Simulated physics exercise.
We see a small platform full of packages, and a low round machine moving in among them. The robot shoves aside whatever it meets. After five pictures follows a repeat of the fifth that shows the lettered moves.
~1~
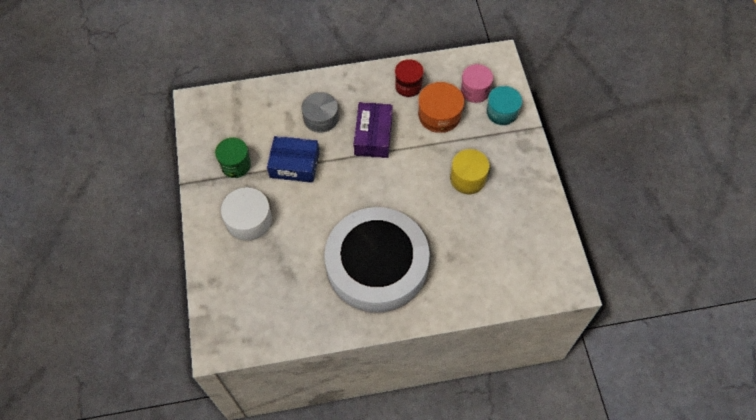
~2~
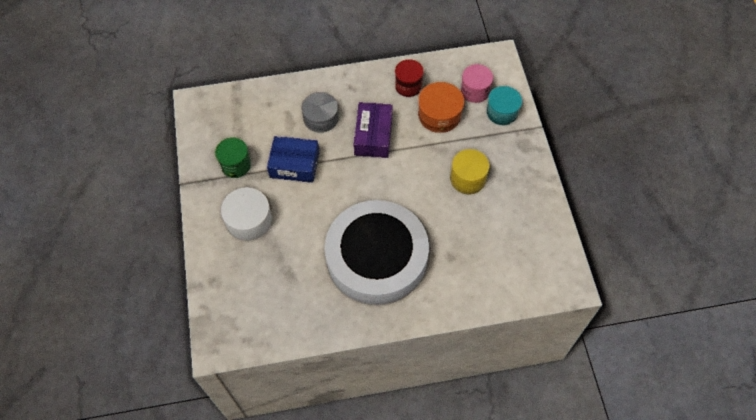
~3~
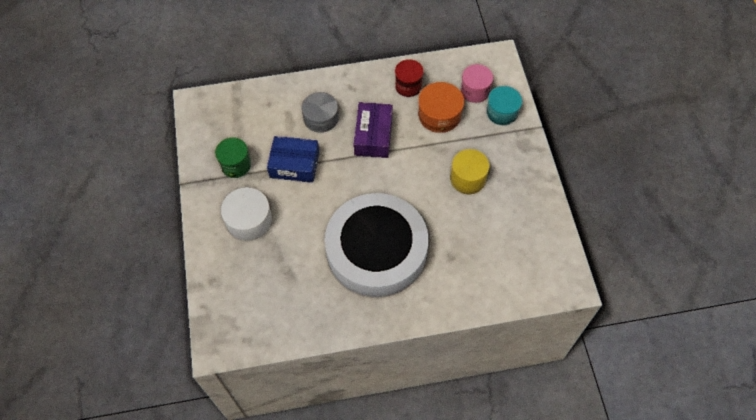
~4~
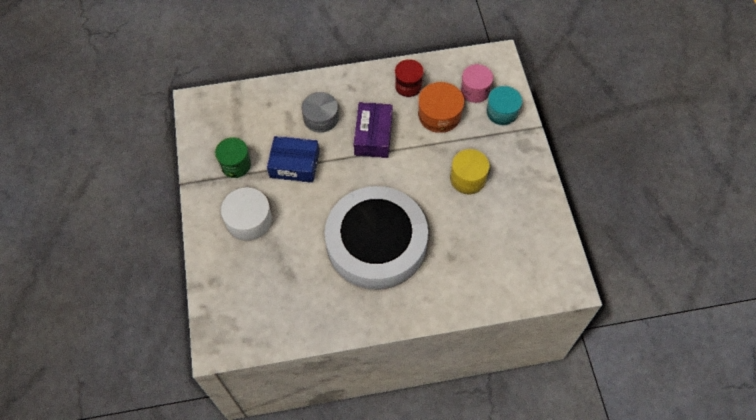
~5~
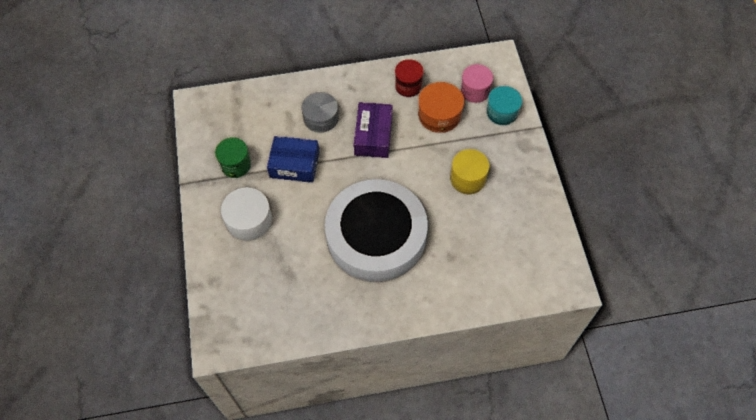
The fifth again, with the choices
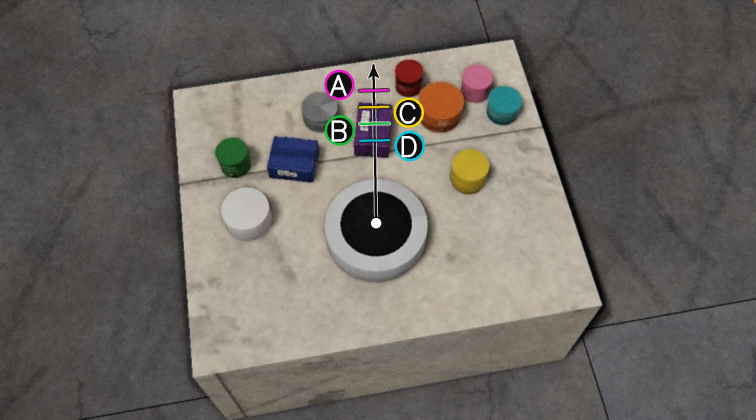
A pale, marbled block like a small platform stands on a grey tiled floor, seen from above at a slight tilt by a still camera. Green, blue, grey, purple, red, orange, pink and turquoise packages spread across its far half, with a white one at left and a yellow one at right. The low round white machine with a black top slides slowly a short way from the near middle toward the purple package, touching nothing.
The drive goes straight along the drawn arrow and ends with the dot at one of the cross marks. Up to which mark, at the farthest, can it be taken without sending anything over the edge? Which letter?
Up to mark C.
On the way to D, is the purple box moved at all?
Yes.
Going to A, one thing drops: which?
The purple box.
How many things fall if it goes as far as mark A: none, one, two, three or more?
One.
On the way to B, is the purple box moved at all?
Yes.
On the copy, A at (374, 90); B at (374, 123); C at (374, 107); D at (375, 141); the arrow from (376, 223) to (374, 65); the white dot at (376, 223).
On C. First, robot (376, 185); purple box (373, 125); turquoise pail (504, 106).
Then, robot (375, 144); purple box (369, 87); turquoise pail (504, 106).
Finally, robot (375, 116); purple box (368, 61); red pail (410, 76); nothing has fallen.
By contrast, A drops the purple box; B is safe but short; D is safe but short.
